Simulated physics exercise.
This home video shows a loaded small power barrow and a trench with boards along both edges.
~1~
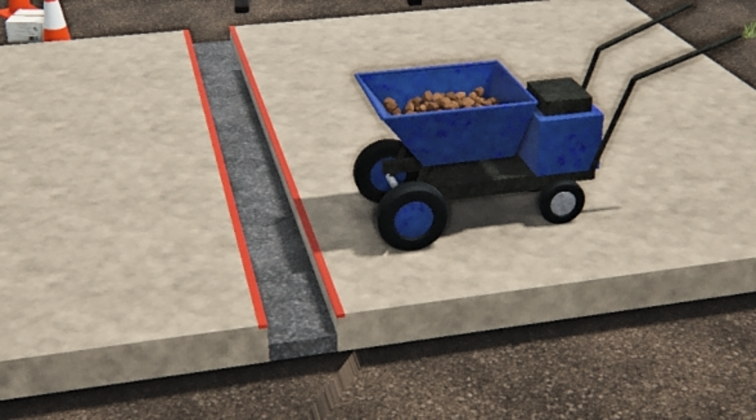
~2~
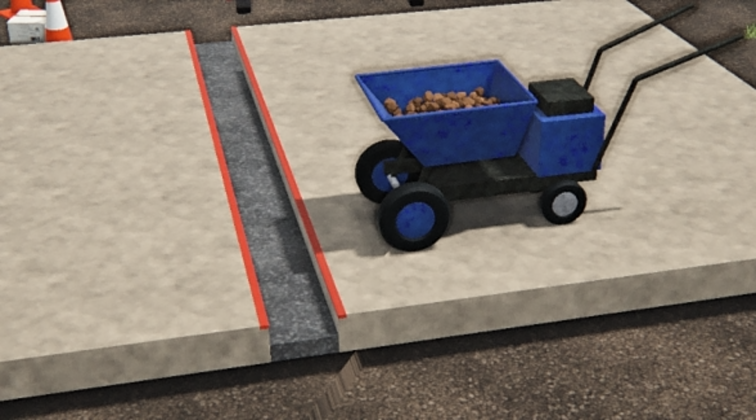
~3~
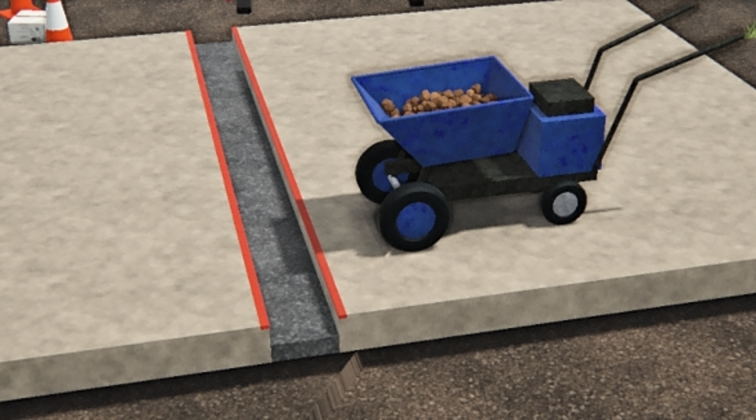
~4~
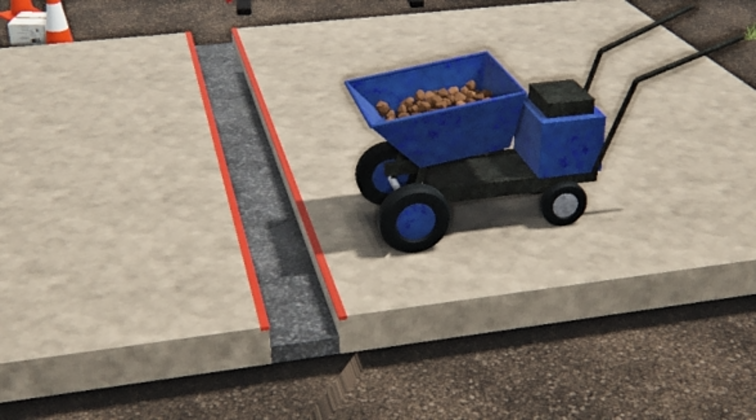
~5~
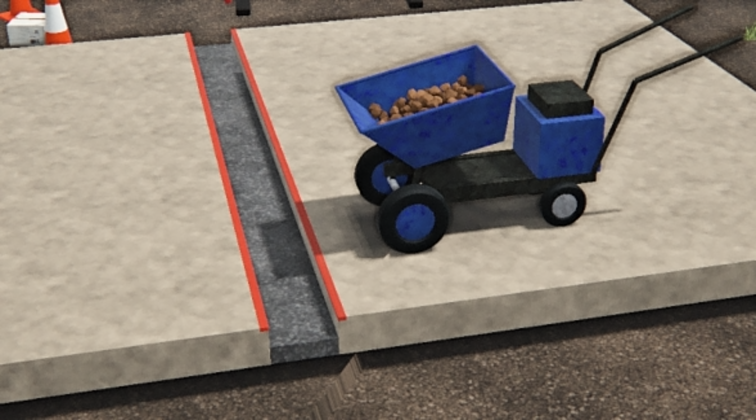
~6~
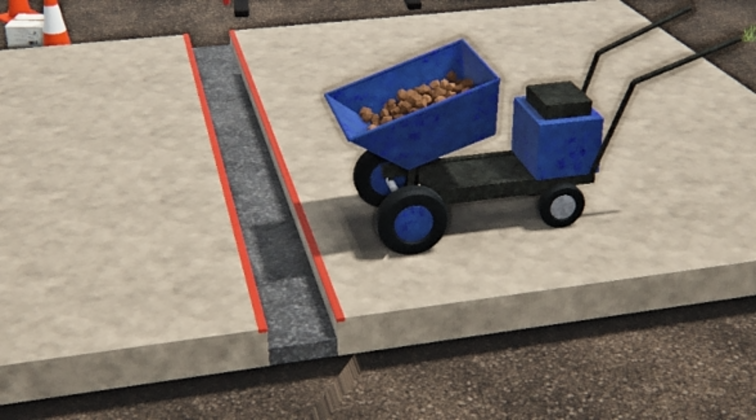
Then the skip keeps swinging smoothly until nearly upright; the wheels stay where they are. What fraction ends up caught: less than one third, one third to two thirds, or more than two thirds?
My guess is the trench keeps beyond two thirds of it.
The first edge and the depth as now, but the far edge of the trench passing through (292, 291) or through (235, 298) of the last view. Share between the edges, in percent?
The first try comes out at 20 percent and the second at 100 percent.
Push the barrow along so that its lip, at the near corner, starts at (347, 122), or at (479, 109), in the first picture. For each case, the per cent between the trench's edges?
First try: Some 20 %; second try: 30 %.
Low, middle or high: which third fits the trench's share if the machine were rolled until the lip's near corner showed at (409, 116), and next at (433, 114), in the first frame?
First spot: More than two thirds; second spot: Over two thirds.
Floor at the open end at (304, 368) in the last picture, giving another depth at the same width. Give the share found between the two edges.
Close to 90 per cent, I reckon.
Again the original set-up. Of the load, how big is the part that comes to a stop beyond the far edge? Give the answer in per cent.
Near 15 in every hundred.
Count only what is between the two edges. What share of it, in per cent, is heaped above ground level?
Around 15 in a hundred.
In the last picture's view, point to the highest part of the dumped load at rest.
Around (222, 241).
Just after the last frame, skip tipped steeply; every one in the skip.
A moment on, skip tipped right over; roughly two thirds in the skip; roughly a quarter in or heaped over the trench; just a few beyond it; just a few falling.
Further on, skip tipped right over; about a tenth in the skip; the larger part in or heaped over the trench; about a tenth beyond it.
When it is over, skip tipped right over; the larger part in or heaped over the trench; about a tenth beyond it.
